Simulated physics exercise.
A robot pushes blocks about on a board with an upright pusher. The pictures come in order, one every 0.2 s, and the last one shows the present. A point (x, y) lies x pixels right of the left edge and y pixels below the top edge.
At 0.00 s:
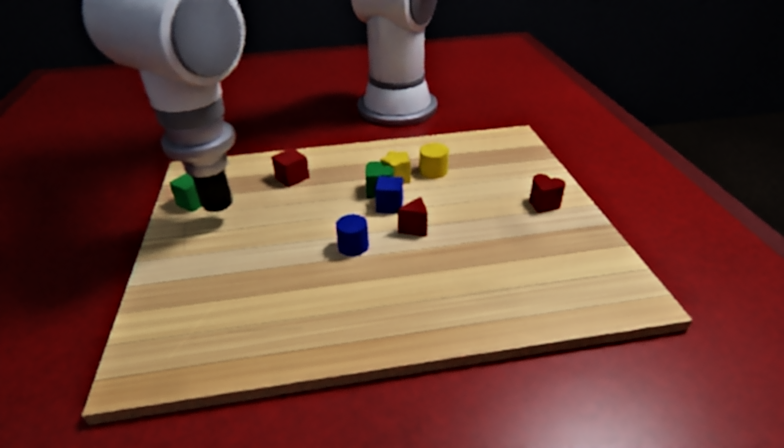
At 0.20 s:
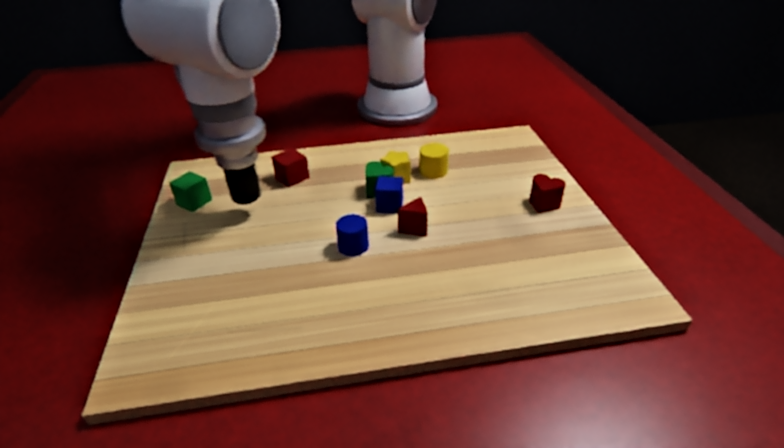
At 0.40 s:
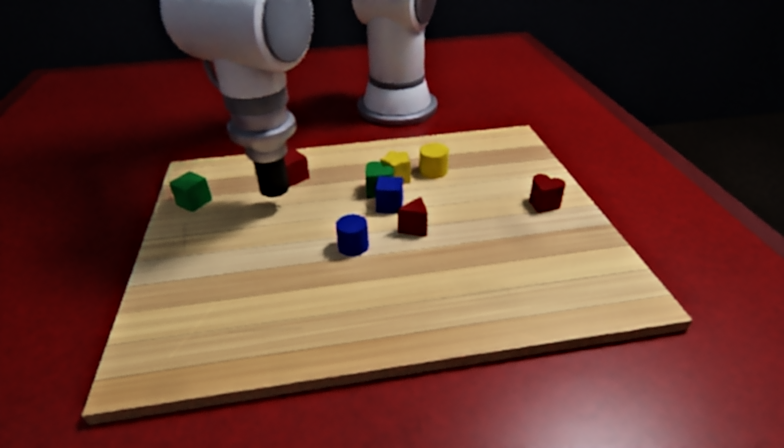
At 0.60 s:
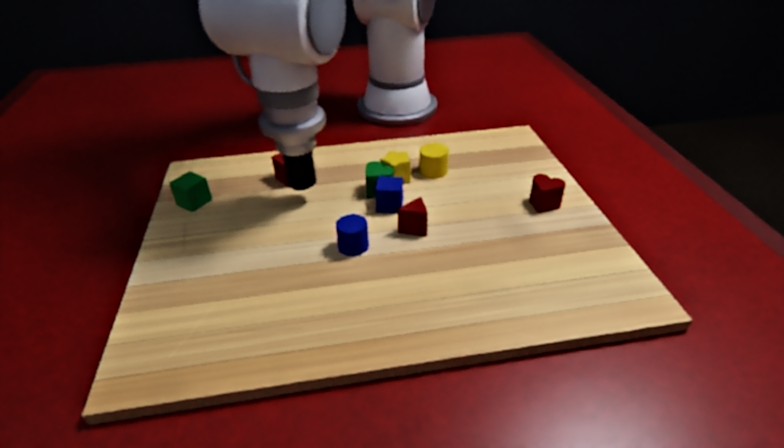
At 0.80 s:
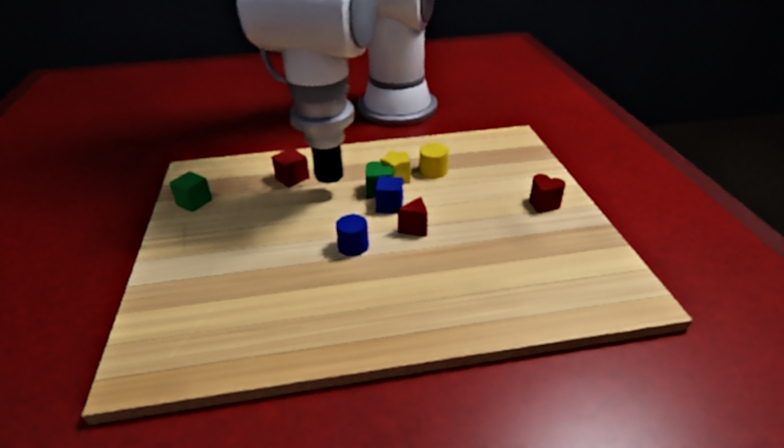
A white robot arm with a black upright pusher hangs over a pale wooden board on a red table, seen from above the near edge by a still camera. Green, yellow, blue and red blocks cluster past the middle, with a green block far left and a red heart at right. The pusher glides rightward and slightly away, passing in front of a red block, while every block stays put.
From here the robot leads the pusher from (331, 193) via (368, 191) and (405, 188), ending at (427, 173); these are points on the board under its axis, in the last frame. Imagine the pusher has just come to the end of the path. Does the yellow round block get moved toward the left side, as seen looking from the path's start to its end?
Yes, it checks out.
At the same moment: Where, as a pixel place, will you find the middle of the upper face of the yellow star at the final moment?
Top centre: (421, 140).
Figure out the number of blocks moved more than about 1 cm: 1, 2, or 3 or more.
Three or more blocks move more than 1 cm.
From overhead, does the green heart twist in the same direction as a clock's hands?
Short answer: Yes.
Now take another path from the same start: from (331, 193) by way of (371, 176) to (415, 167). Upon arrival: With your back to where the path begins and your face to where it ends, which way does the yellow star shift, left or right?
To the right.
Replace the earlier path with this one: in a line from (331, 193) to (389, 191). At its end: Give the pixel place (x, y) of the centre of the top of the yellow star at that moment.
Just about (411, 152).
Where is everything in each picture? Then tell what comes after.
Lower end of the pusher at (218, 204), tops of blocks, green heart at (377, 169), blue square at (389, 183), yellow star at (396, 157), yellow round block at (434, 149), in the first frame.
Pusher at (247, 197), blocks as before, in the second frame.
Pusher at (275, 190), blocks as before, in the third frame.
Pusher at (302, 184), blocks as before, in the fourth frame.
Pusher at (329, 177), green heart at (377, 169), blue square at (389, 183), yellow star at (396, 157), yellow round block at (434, 149), in the fifth frame.
On the path given first. One third of the way, pusher at (368, 175); green heart at (394, 169); yellow star at (401, 156), turned 15° anticlockwise.
Two thirds of the way, pusher at (404, 172); green heart at (431, 166); blue square at (393, 184); yellow star at (416, 152), turned 70° anticlockwise; yellow round block at (441, 145).
At the end, pusher at (427, 157); green heart at (445, 162), turned 45° clockwise; blue square at (393, 184); yellow star at (421, 140), turned 130° anticlockwise; yellow round block at (448, 136).
